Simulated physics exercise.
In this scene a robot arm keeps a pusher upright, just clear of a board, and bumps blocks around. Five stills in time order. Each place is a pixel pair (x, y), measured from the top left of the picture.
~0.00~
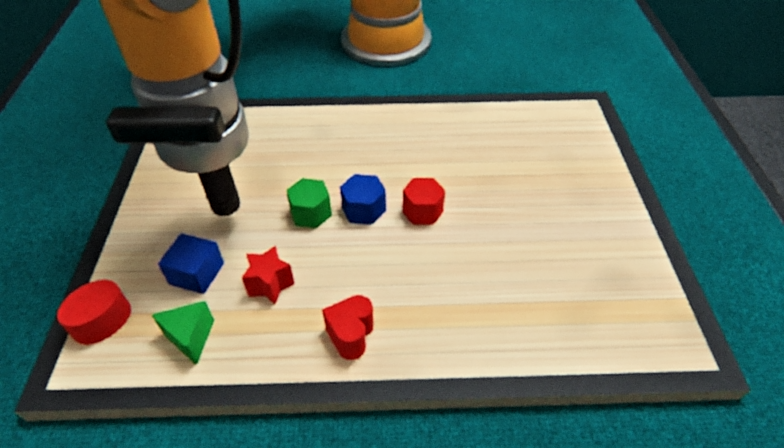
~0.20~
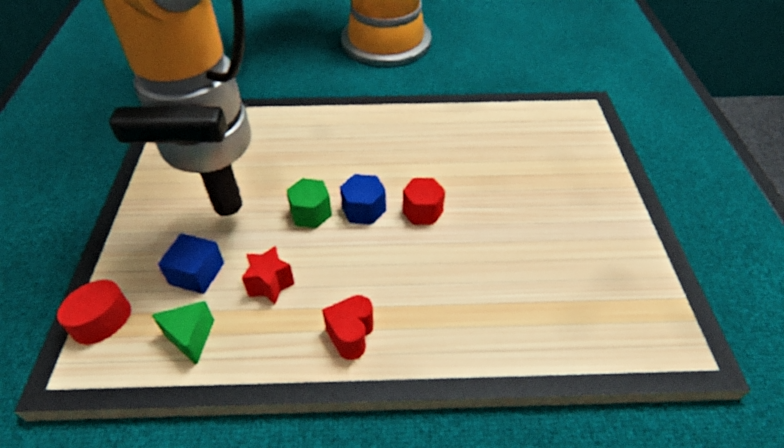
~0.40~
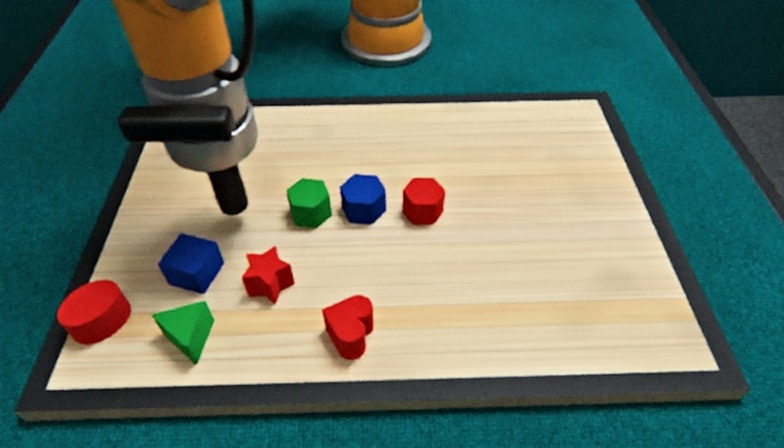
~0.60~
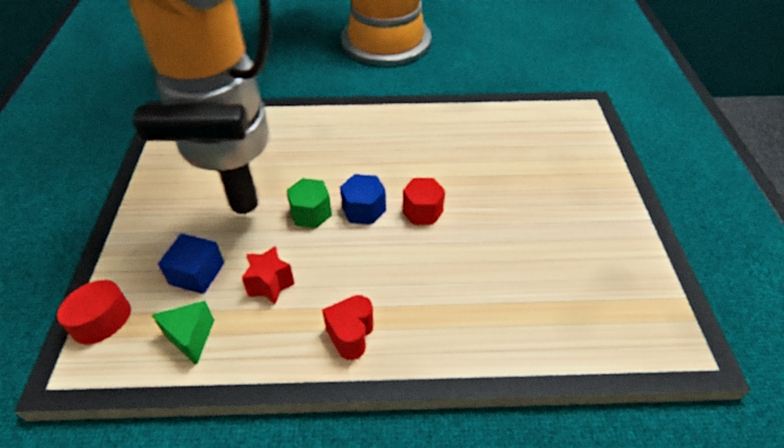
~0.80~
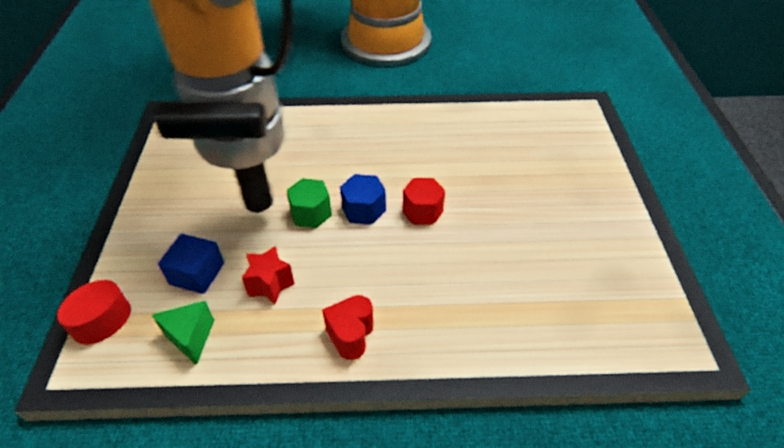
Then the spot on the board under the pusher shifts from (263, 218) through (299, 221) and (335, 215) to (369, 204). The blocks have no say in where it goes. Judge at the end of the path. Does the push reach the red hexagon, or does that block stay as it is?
That block slides.
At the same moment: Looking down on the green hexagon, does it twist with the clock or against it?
Looking down, it rotates anti-clockwise.
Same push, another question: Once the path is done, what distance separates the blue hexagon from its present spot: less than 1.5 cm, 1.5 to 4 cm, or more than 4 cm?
The blue hexagon ends up quite far away, over 4 cm.
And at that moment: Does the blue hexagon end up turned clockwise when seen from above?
Yes, it checks out.
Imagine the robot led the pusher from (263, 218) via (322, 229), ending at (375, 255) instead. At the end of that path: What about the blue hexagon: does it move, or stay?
It is carried off its spot.
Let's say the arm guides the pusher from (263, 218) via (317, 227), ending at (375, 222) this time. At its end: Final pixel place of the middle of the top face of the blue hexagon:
The middle of the upper face of the blue hexagon will lie at about (390, 176) in the picture.
On the path given first. One third of the way, pusher at (297, 206); green hexagon at (330, 191); blue hexagon at (373, 186).
Two thirds of the way, pusher at (333, 199); green hexagon at (364, 180), turned 25° anticlockwise; blue hexagon at (405, 176), turned 15° clockwise; red hexagon at (442, 191), turned 20° clockwise.
At the end, pusher at (369, 189); red star still; green hexagon at (388, 164), turned 40° anticlockwise; blue hexagon at (429, 164), turned 45° clockwise; red hexagon at (445, 192), turned 30° clockwise.
